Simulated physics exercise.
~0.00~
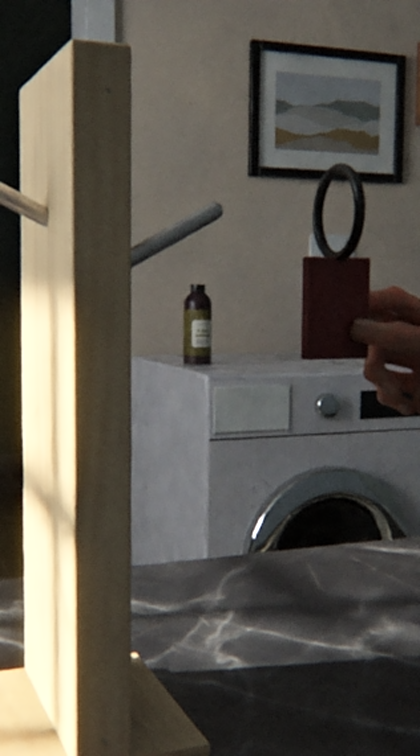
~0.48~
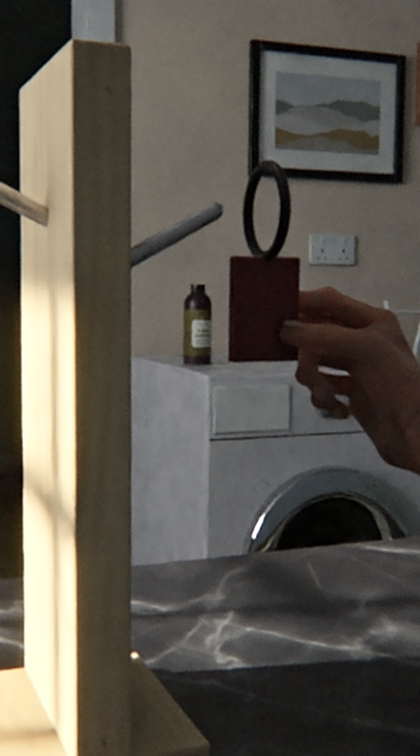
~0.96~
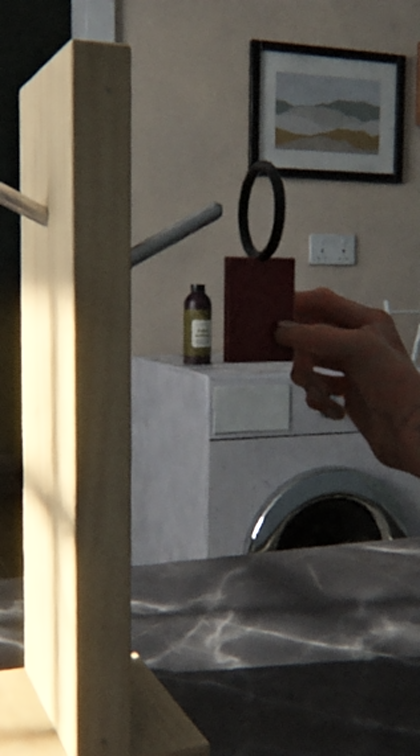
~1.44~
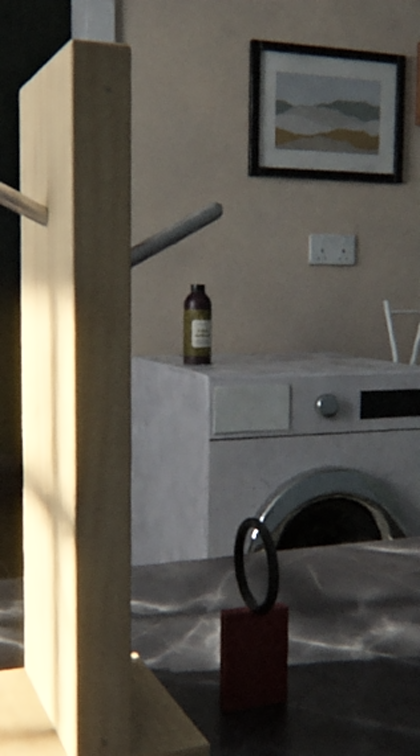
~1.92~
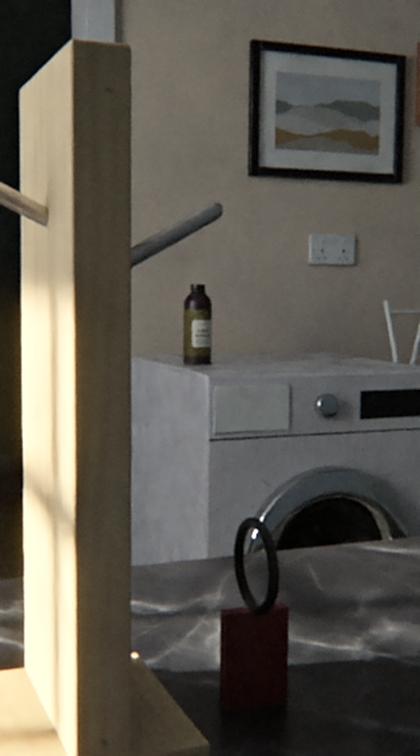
In a laundry room, a hand moves a ringed red tag left, and it drops onto the dark counter.
